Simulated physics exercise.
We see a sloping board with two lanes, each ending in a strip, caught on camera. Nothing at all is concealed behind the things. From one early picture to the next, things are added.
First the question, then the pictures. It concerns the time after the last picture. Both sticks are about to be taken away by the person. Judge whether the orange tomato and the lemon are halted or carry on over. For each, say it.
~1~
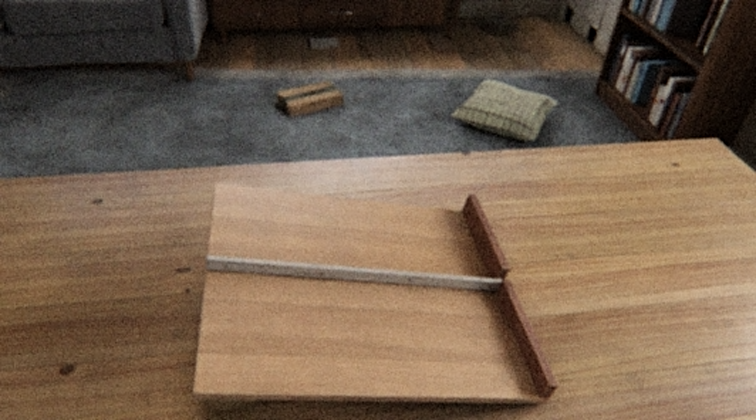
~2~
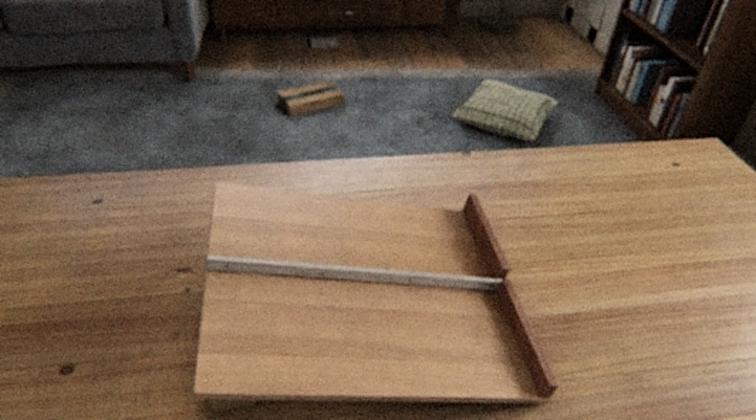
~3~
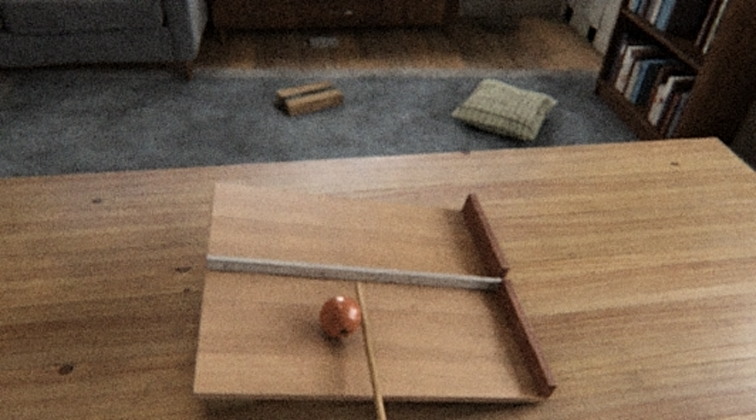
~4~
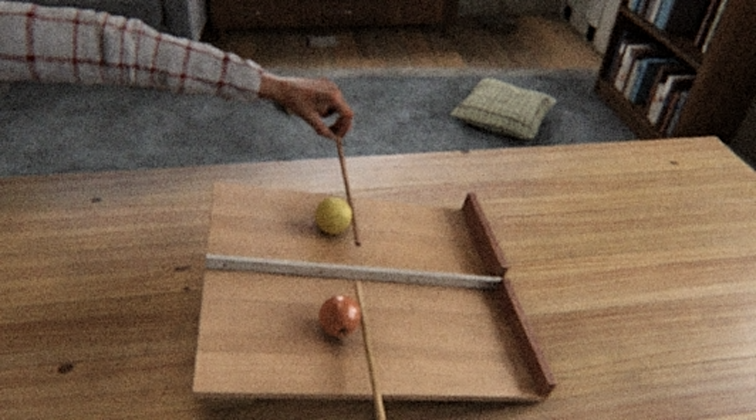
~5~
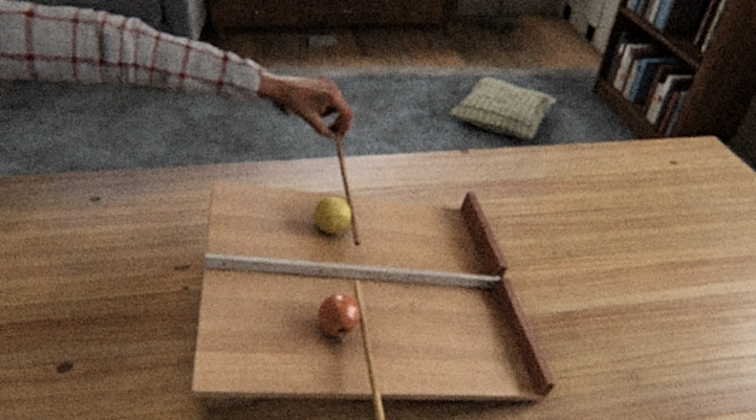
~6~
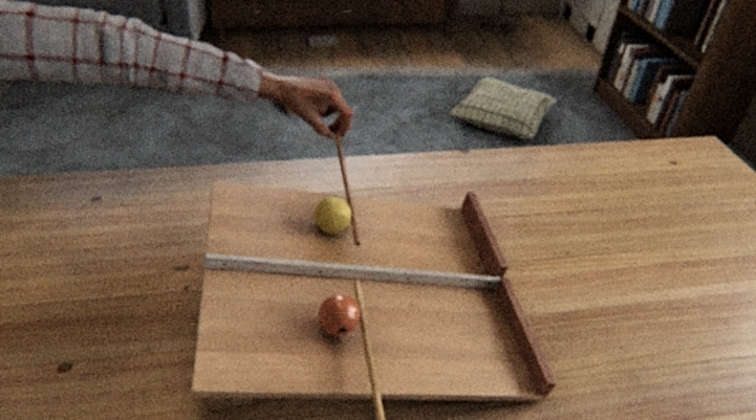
Result: The orange tomato is not lost. The lemon is not lost.
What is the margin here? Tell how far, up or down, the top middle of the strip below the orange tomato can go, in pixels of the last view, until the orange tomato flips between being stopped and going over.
Direction down, size about 8 pixels.
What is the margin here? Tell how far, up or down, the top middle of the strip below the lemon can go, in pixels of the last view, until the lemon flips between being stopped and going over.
Shift approx. 12 px, direction down.
Then, 0.30 s after the last picture, orange tomato rolling on the board near (376, 319); lemon rolling on the board near (363, 219).
Then, 0.48 s after the last picture, orange tomato rolling on the board near (441, 322); lemon rolling on the board near (418, 225).
Then, 0.62 s after the last picture, orange tomato rolling on the board near (506, 325); lemon rolling on the board near (464, 229).
At rest, the orange tomato gets caught, near (505, 325); the lemon gets caught, near (465, 229).
